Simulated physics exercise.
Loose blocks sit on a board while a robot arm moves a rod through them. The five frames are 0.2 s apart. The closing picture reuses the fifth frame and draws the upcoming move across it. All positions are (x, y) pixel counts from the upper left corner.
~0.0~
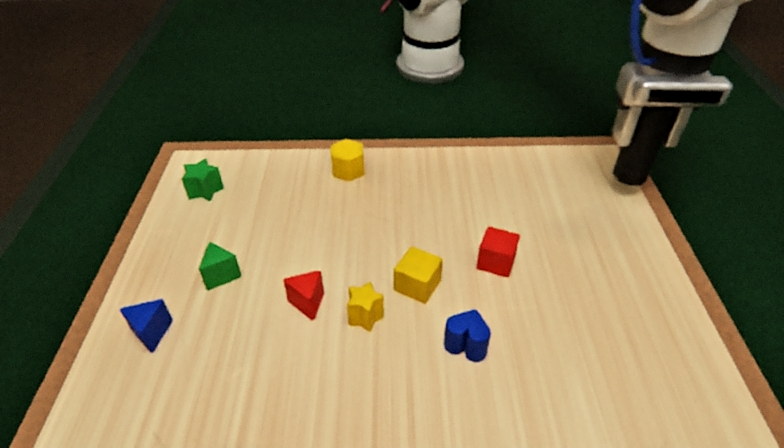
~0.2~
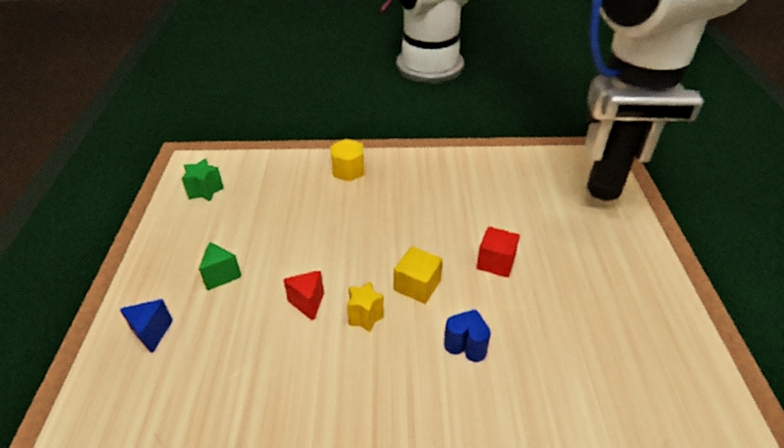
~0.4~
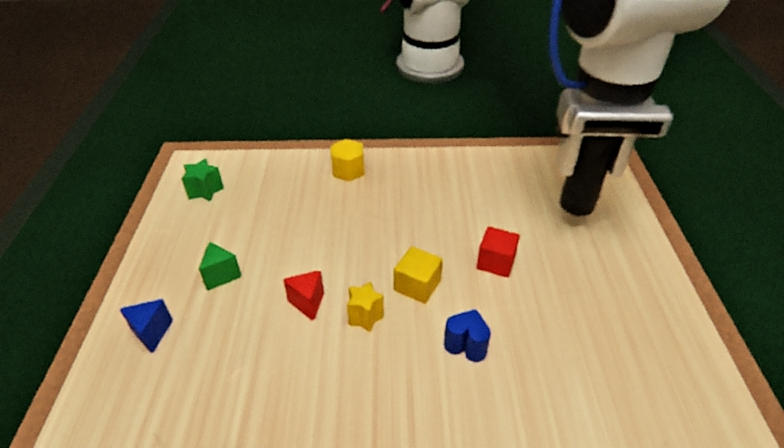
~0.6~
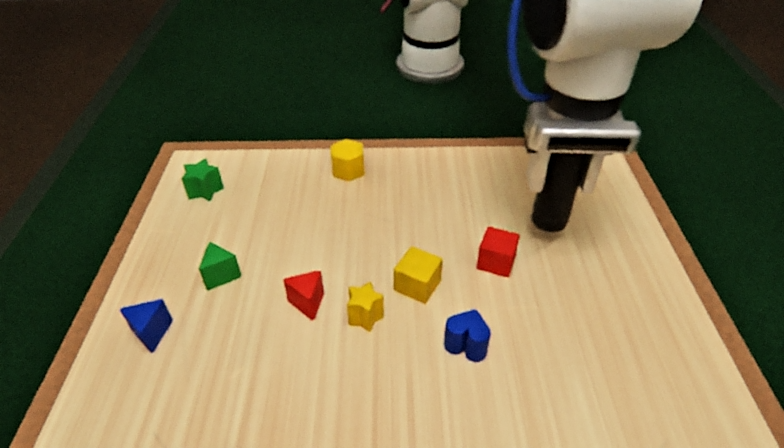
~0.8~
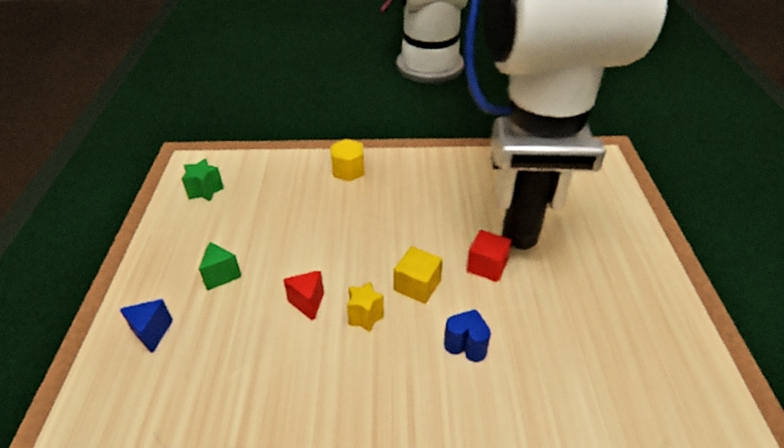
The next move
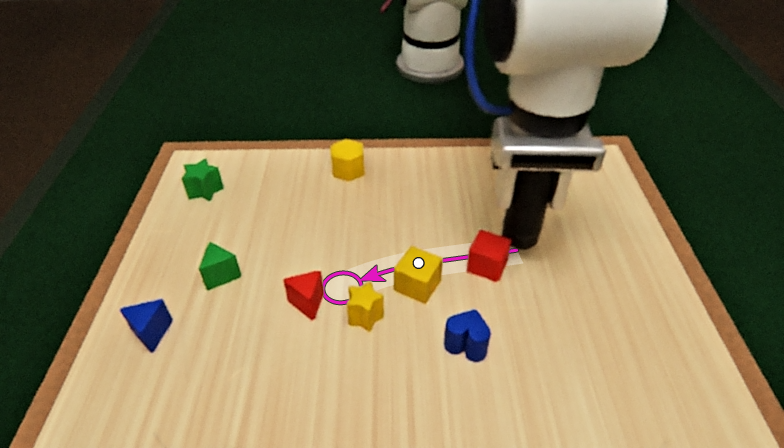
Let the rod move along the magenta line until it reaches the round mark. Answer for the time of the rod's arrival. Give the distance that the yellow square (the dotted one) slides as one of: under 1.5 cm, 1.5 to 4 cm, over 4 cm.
Net shift: 1.5 to 4 cm.
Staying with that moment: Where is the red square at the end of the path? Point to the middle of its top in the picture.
I'd place it at (457, 266), taking the centre of its top.
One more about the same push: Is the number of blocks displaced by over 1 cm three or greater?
It seems not.
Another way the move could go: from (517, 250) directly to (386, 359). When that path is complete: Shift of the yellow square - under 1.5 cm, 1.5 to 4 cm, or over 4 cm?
Past 4 cm.
The line goes from (517, 250) via (459, 258) and (400, 268), ending at (342, 287); the dot is on the yellow square.
What follows on the original path. One third of the way, rod (460, 245); red square (458, 262), turned 15° anticlockwise.
Two thirds of the way, rod (399, 255); yellow square (397, 275), turned 35° anticlockwise; red square (457, 266), turned 30° anticlockwise.
At the end, rod (341, 275); red triangular block unmoved; yellow square (394, 279), turned 50° anticlockwise; red square (457, 266), turned 30° anticlockwise.
